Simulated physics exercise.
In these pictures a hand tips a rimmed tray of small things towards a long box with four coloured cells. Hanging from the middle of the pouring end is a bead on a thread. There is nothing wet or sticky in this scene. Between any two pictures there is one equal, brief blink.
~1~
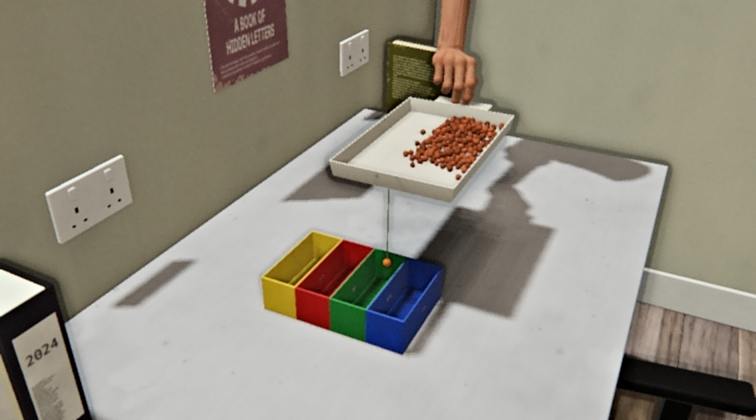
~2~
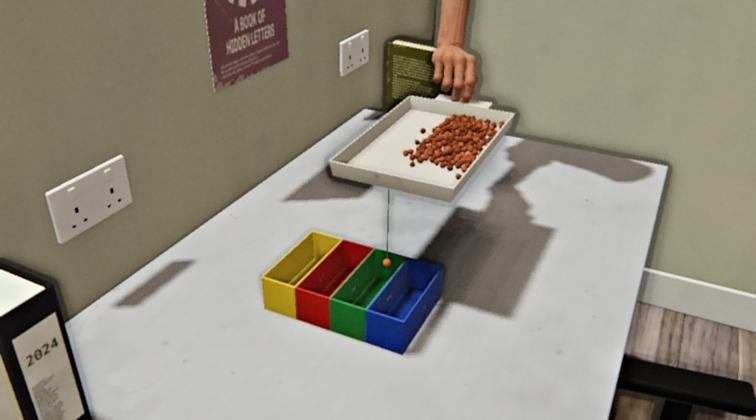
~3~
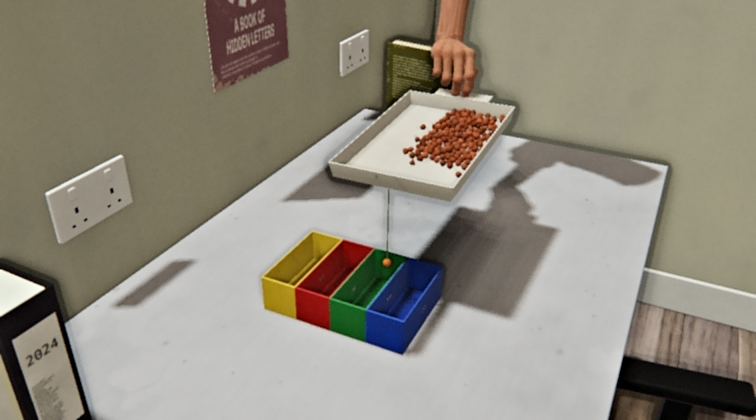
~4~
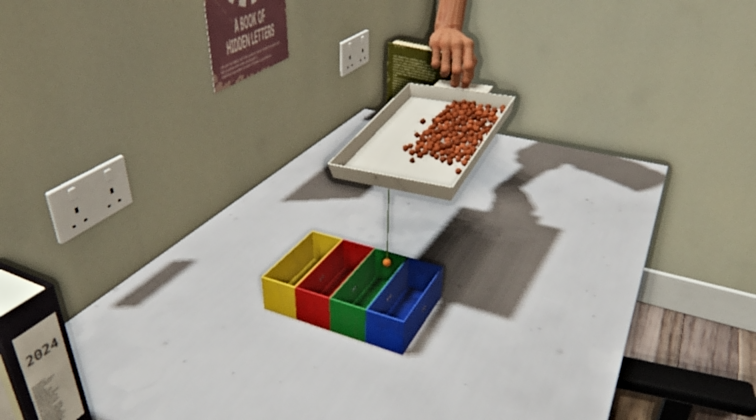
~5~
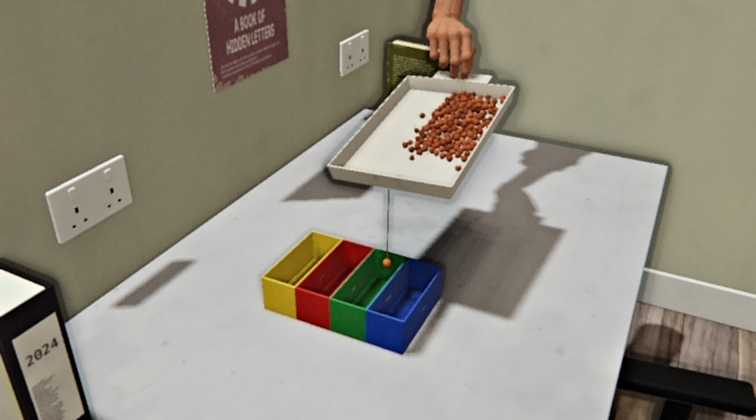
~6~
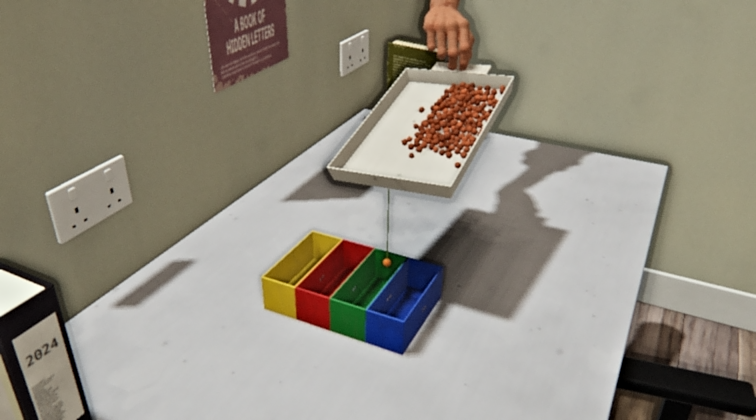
On a grey table, a hand gradually raising the far end of a tray of clay pellets near four coloured cells.
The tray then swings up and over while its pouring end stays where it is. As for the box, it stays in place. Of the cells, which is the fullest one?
The red one.
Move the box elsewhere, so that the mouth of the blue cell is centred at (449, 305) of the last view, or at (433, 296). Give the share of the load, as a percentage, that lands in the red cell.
First try: Roughly 30 per cent; second try: Roughly 30 per cent.
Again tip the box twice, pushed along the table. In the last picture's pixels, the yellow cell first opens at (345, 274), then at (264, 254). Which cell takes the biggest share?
Try 1 - the yellow cell. Try 2 - the green cell.
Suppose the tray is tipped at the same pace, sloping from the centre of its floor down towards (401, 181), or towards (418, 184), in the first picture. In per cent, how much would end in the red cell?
Roughly 10 % in the first case and 0 % in the second.
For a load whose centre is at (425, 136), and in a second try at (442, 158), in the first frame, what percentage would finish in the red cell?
Close to 60 per cent, followed by close to 40 per cent.
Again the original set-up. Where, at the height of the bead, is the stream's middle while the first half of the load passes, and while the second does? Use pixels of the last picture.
First near (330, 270), later near (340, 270).
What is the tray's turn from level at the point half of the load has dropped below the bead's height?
Somewhere around 110 degrees.
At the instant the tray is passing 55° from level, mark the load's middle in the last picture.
At about (378, 157).
Shortly afterwards, tray tipped steeply; all but a few on the tray; only a few in the yellow cell; only a few falling or outside the box.
Next, tray tipped right over; all but a few on the tray; only a few in the red cell; only a few in the yellow cell; only a few in the green cell; only a few falling or outside the box.
Some moments later, tray tipped past a quarter turn; near half in the red cell; near a quarter in the green cell; a little in the yellow cell; only a few in the blue cell; a little falling or outside the box.
In the end, tray tipped past a quarter turn; near half in the red cell; near a quarter in the green cell; a little in the yellow cell; only a few in the blue cell; a little outside the box.
